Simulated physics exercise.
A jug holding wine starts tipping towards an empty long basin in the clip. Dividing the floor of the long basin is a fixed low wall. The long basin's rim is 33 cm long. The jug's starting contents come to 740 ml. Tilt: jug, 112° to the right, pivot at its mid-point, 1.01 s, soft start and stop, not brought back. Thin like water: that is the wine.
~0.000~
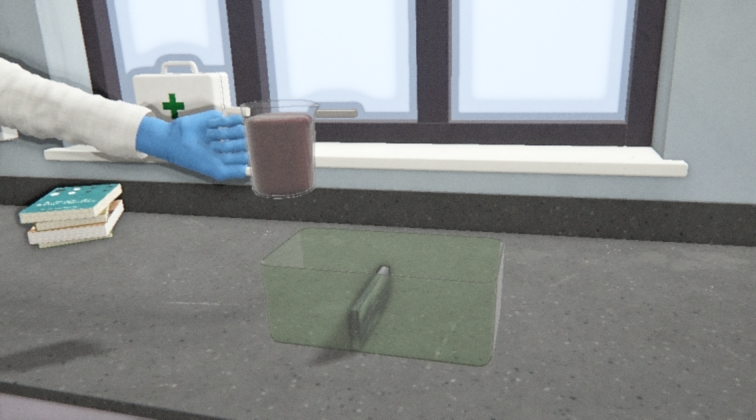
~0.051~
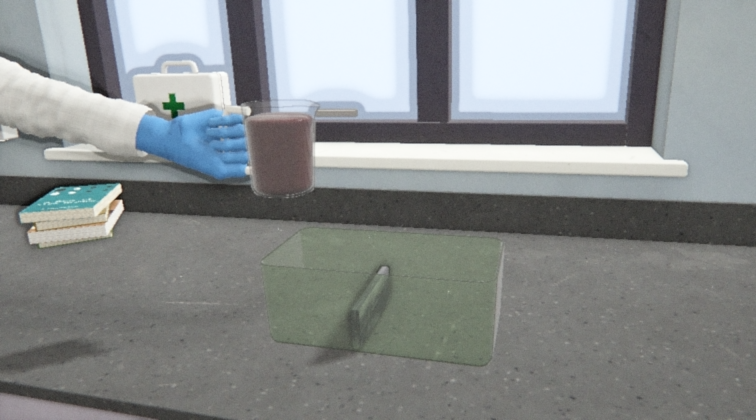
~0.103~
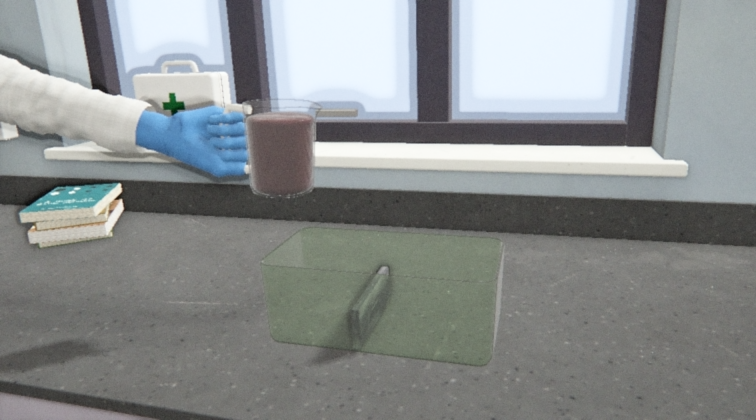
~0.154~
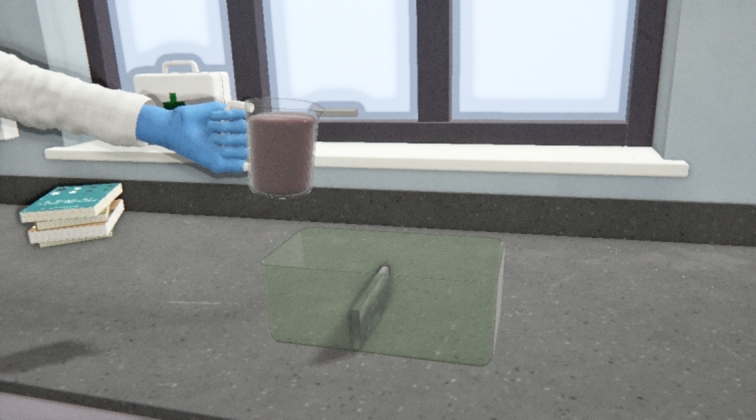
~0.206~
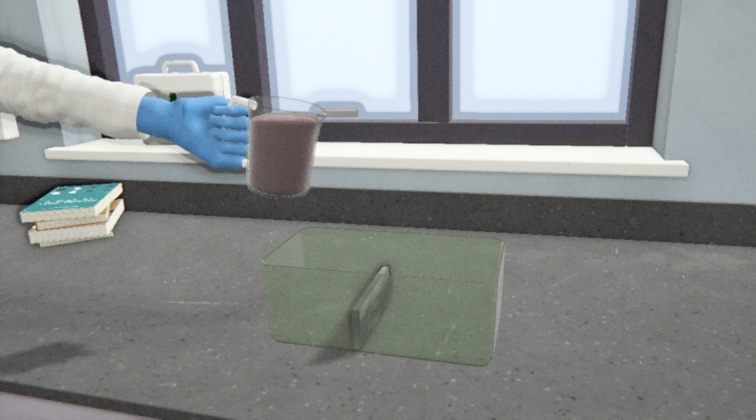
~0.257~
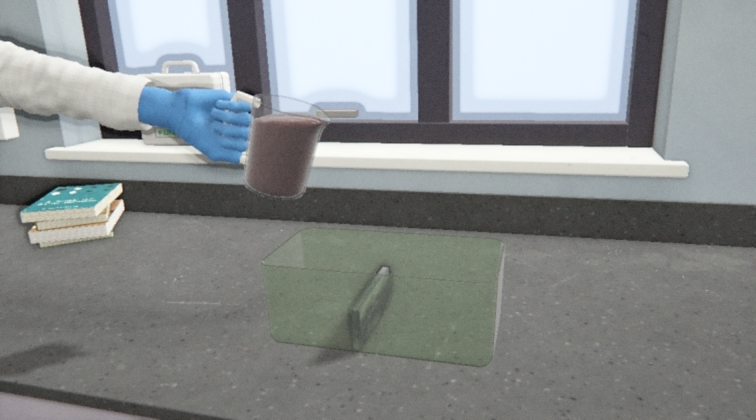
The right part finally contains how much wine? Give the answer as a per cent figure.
About 69 in every hundred parts.
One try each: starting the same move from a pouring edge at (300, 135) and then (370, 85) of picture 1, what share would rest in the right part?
5 then 95 %.
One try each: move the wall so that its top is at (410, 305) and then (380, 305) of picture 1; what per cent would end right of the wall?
I'd put it at about 5 per cent for the first and about 65 per cent for the second.
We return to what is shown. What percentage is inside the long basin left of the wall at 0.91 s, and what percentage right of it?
7 per cent left and 54 right, roughly.
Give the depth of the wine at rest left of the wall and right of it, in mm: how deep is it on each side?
Left 10 mm, right 18 mm.
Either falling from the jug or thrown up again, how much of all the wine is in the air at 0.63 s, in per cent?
Near 20 per cent of it all.
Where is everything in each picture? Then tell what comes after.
The first frame shows tilt 0°; pouring edge (319, 105); surface from (251, 117) to (312, 117); the long basin's rim runs from (282, 245) to (500, 260); the wall's top is at (371, 288).
The second frame shows tilt 1°; pouring edge (320, 105); surface from (251, 116) to (313, 117).
The third frame shows tilt 3°; pouring edge (321, 107); surface from (253, 115) to (314, 118).
The fourth frame shows tilt 6°; pouring edge (324, 110); surface from (254, 116) to (316, 118).
The fifth frame shows tilt 11°; pouring edge (327, 114); surface from (256, 118) to (319, 119).
The sixth frame shows tilt 17°; pouring edge (331, 120); surface from (257, 123) to (324, 120).
By 0.63 s the tilt is 78° and 74 per cent is still to pour, 0 is left of the wall and 6 right of it.
By 0.91 s the tilt is 109° and 19 per cent is still to pour, 7 is left of the wall and 54 right of it.
By 1.20 s the tilt is 112° and 1 per cent is still to pour, 29 is left of the wall and 69 right of it.
By 1.51 s the tilt is 112° and 0 per cent is still to pour, 31 is left of the wall and 69 right of it.
At rest 30 per cent lies left of the wall, 69 right of it and 1 outside.
